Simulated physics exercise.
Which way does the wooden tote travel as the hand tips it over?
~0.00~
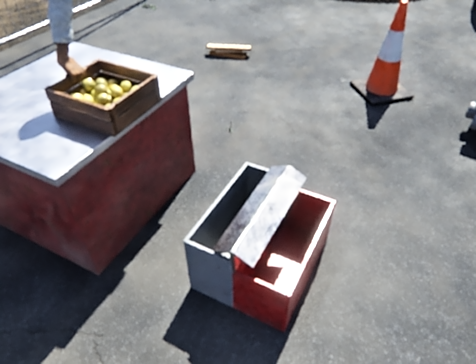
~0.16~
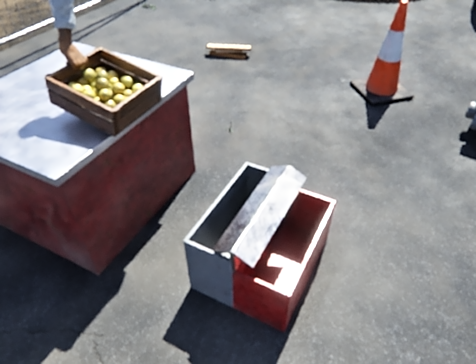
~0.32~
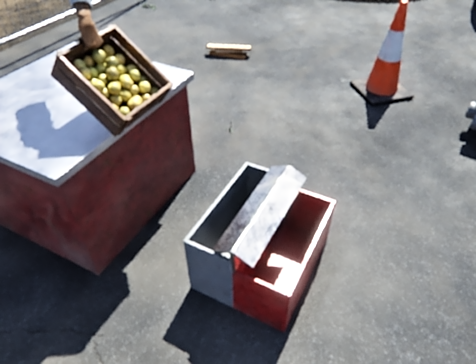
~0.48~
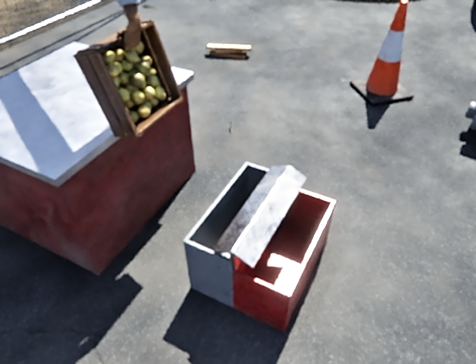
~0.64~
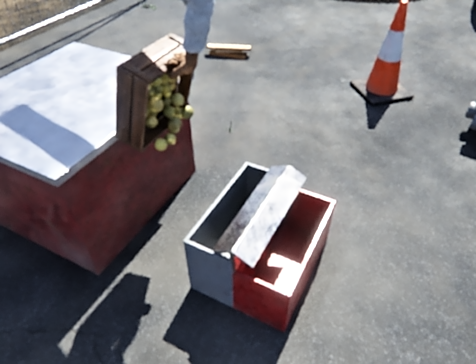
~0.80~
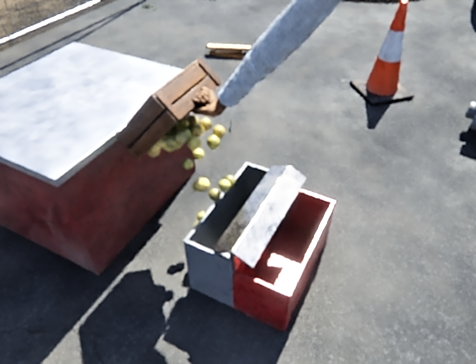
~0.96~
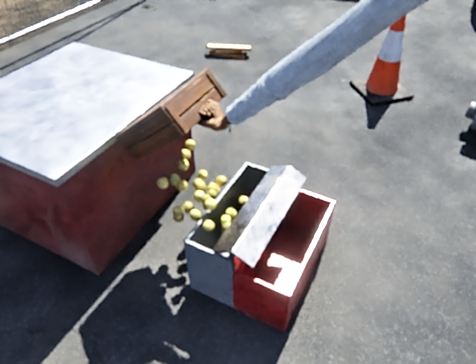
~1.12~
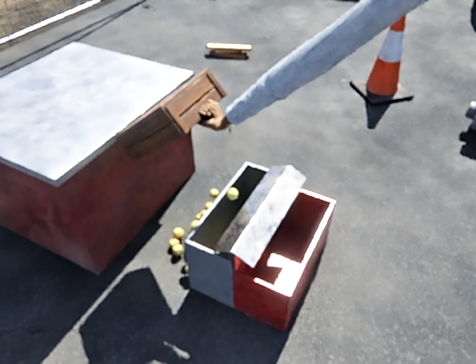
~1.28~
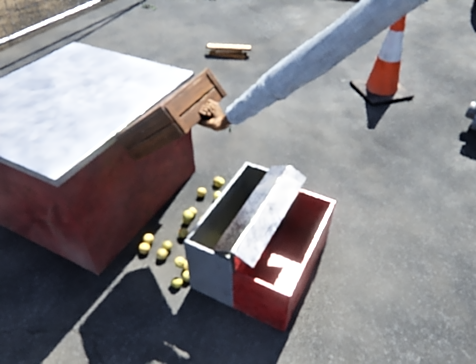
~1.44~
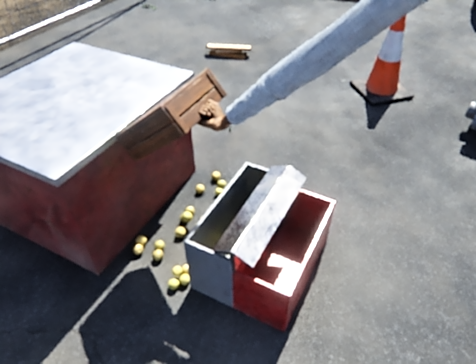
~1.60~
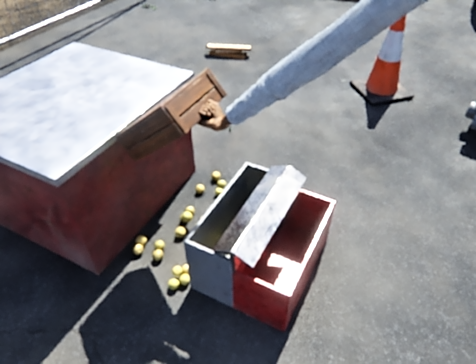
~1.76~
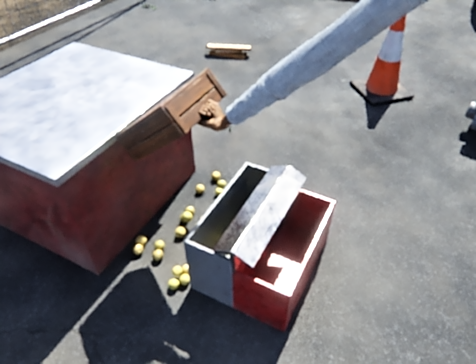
It moves to the right, going past the end of the bench as it tips.
